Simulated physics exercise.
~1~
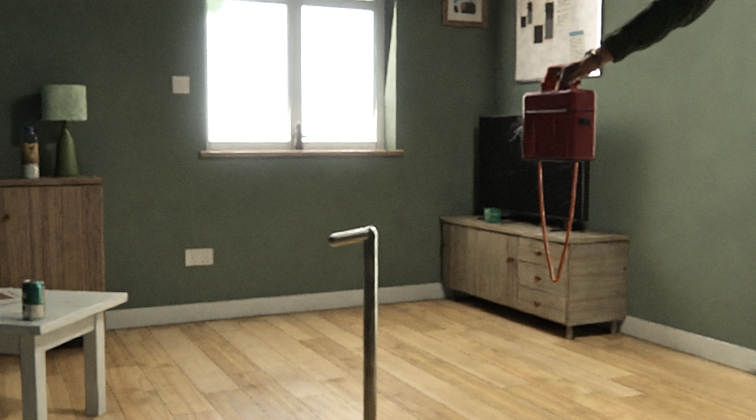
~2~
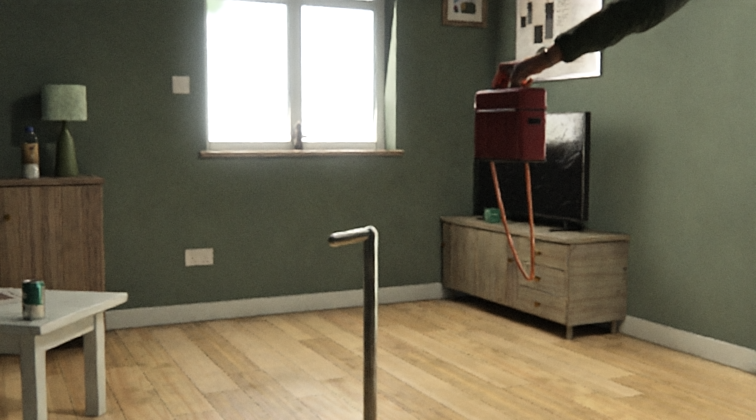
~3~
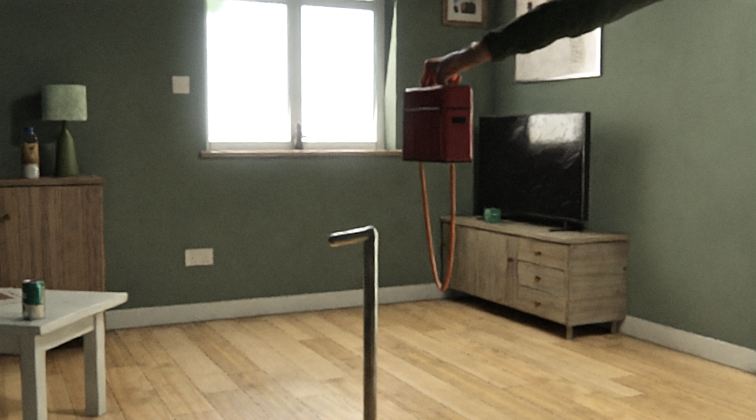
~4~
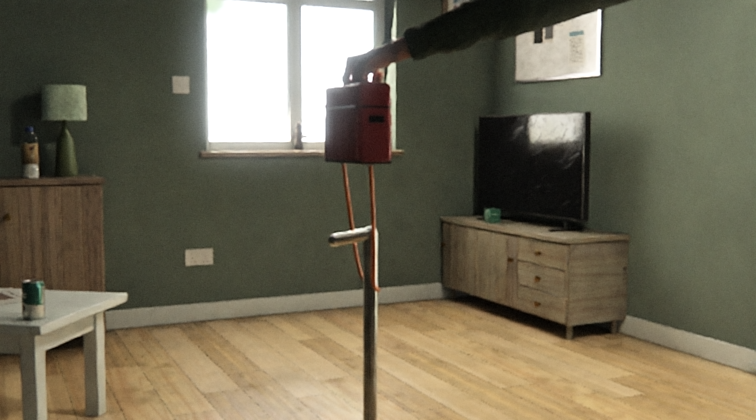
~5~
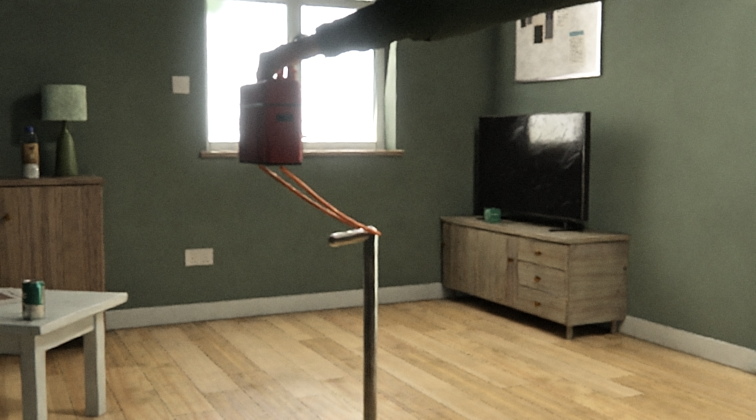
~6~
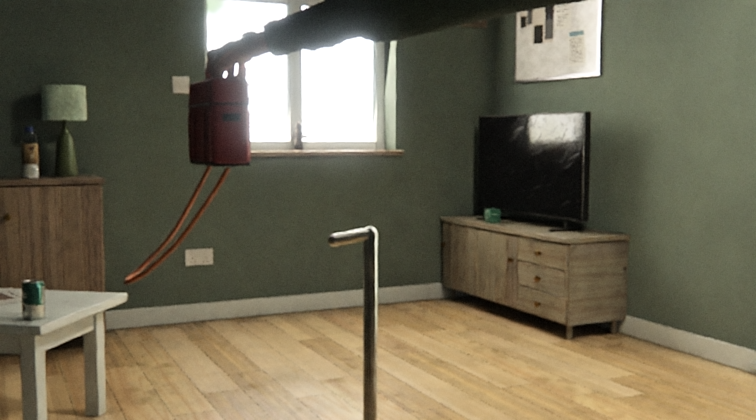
In this clip, a hand carries a red case leftward across a green-walled room with its orange lead loop hanging below, passing over a metal post, where the loop drags against the hooked top, then swings clear as the case continues left, still held upright.
